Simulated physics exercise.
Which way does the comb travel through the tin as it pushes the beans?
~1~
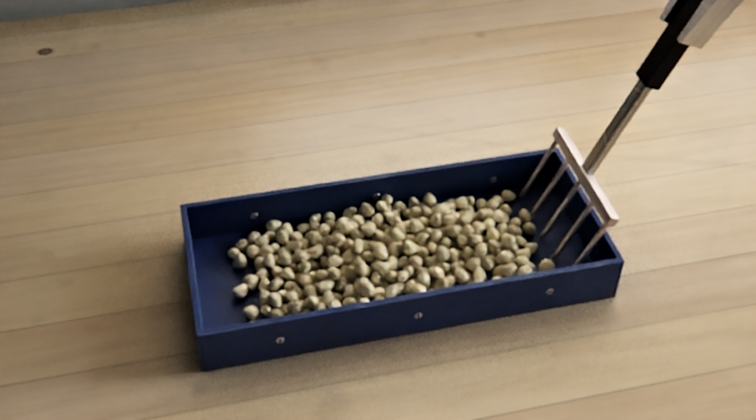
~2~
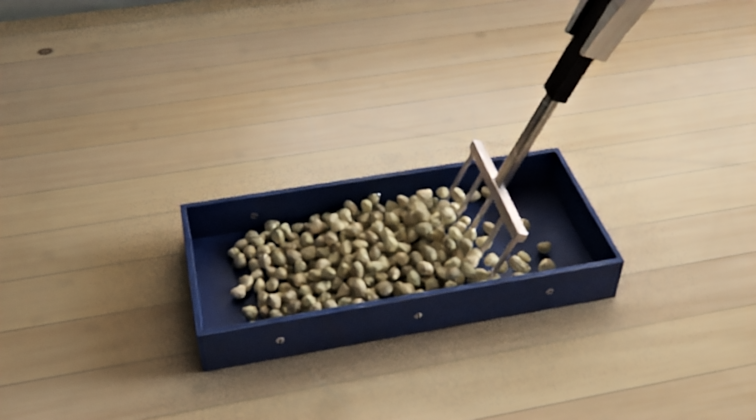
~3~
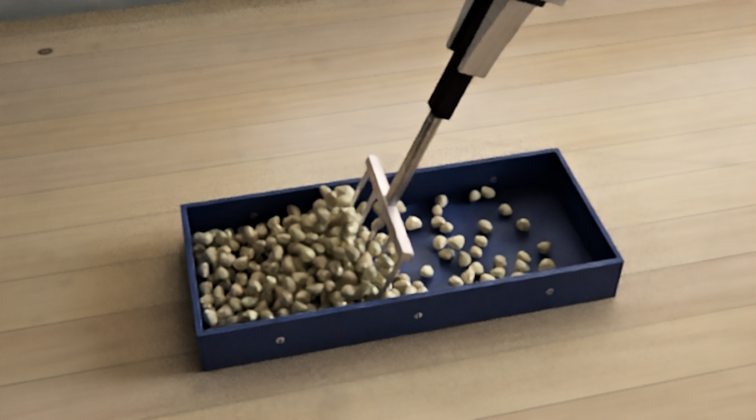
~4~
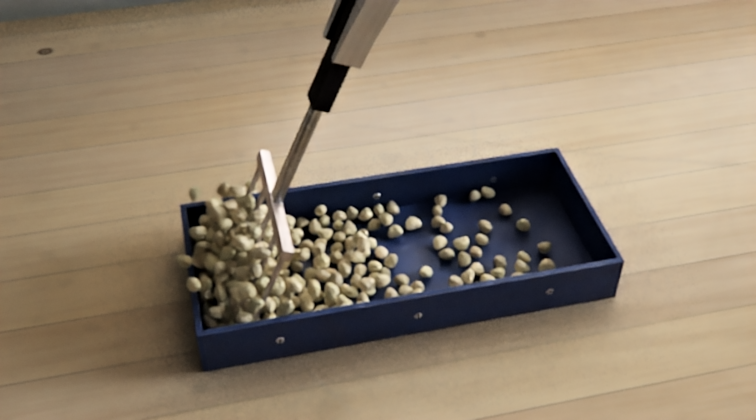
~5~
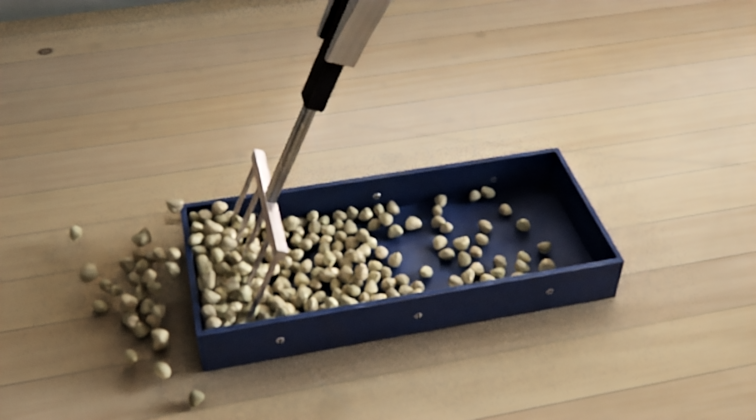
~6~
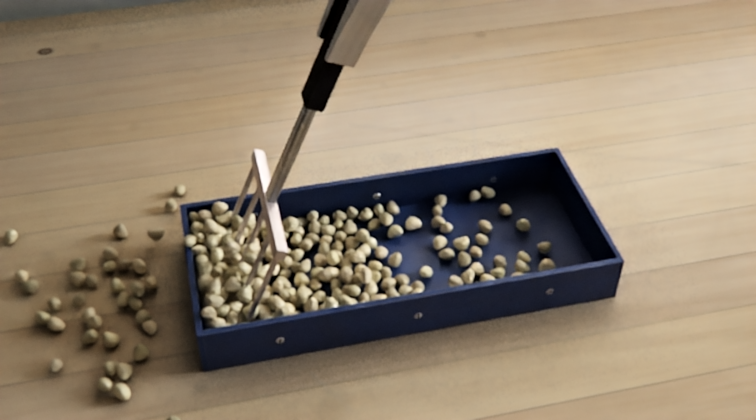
The comb moves to the left, going from the right end of the tin towards the left end.
In this clip, an arm holding a pronged comb pushes through a blue tin of pale dried beans, heaping them against the far end until some spill over the wall and scatter on the wooden table, while most stay in the tin and the comb rests near that end.
